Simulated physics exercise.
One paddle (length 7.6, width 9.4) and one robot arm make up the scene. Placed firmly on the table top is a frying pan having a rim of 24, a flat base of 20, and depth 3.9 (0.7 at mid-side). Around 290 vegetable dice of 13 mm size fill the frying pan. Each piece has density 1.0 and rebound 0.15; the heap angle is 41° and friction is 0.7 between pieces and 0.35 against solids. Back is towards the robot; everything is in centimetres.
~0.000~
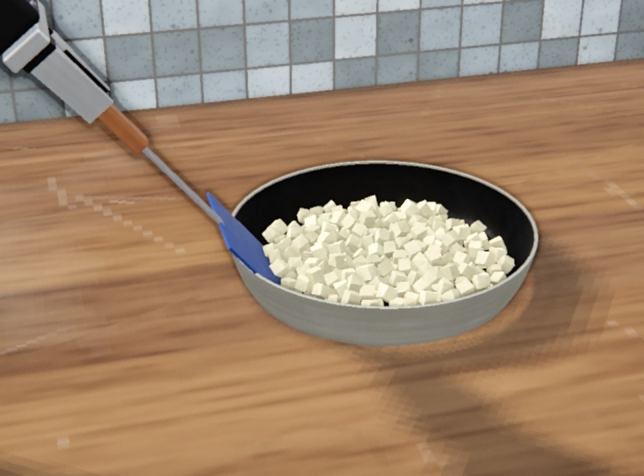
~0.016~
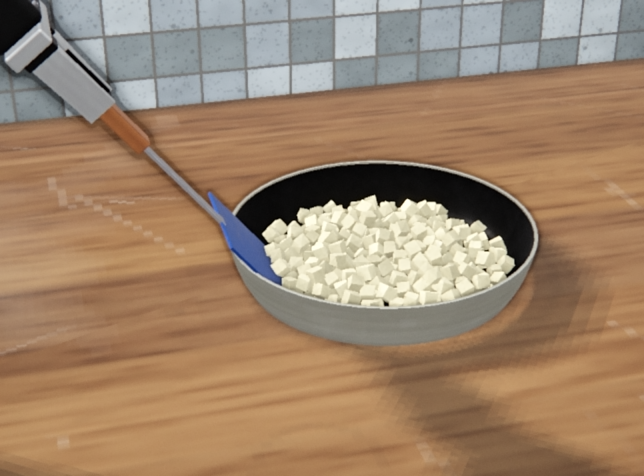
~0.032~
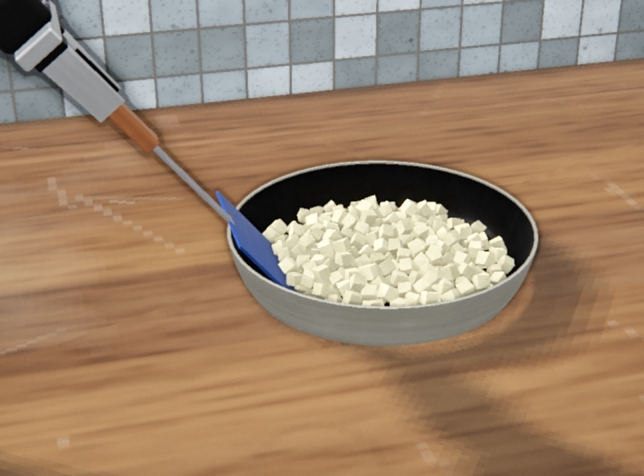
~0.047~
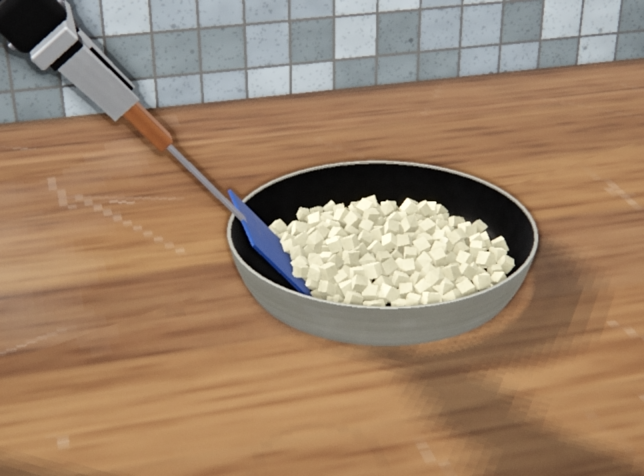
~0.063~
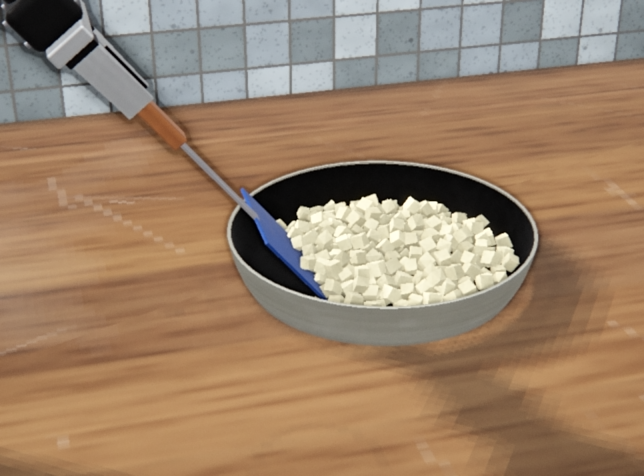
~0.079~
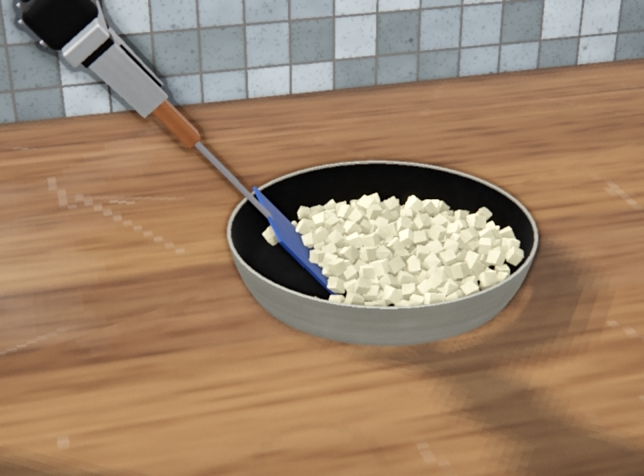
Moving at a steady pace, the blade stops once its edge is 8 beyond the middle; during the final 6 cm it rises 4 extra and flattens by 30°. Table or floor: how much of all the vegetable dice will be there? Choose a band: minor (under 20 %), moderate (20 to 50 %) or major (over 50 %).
Minor.
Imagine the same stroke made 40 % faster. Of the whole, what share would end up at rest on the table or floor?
It would be near 20 per cent.
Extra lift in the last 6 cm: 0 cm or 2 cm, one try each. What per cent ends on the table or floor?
Near 0 and 10 percent respectively.
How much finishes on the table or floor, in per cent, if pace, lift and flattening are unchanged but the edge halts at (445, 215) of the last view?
I'd put it near 5 per cent.
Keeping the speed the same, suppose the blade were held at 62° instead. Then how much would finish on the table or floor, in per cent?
15 %.
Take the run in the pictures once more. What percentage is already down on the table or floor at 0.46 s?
Close to 10 per cent of the load.
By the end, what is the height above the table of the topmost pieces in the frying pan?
6.5 cm.
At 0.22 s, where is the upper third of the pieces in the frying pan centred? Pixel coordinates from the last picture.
The middle lies somewhere about (443, 215).
After 0.15 s, sloping 52°, highest piece 5 above the table; 292 in the frying pan.
After 0.22 s, sloping 40°, highest piece 6 above the table; 291 in the frying pan, 1 on the blade or in flight.
After 0.46 s, sloping 22°, highest piece 6 above the table; 258 in the frying pan, 29 on the table or floor, 5 on the blade or in flight.
After 1.51 s, sloping 22°, highest piece 6 above the table; 257 in the frying pan, 35 on the table or floor.
In the end, 257 in the frying pan, 35 on the table or floor. That is 12 % on the table or floor.
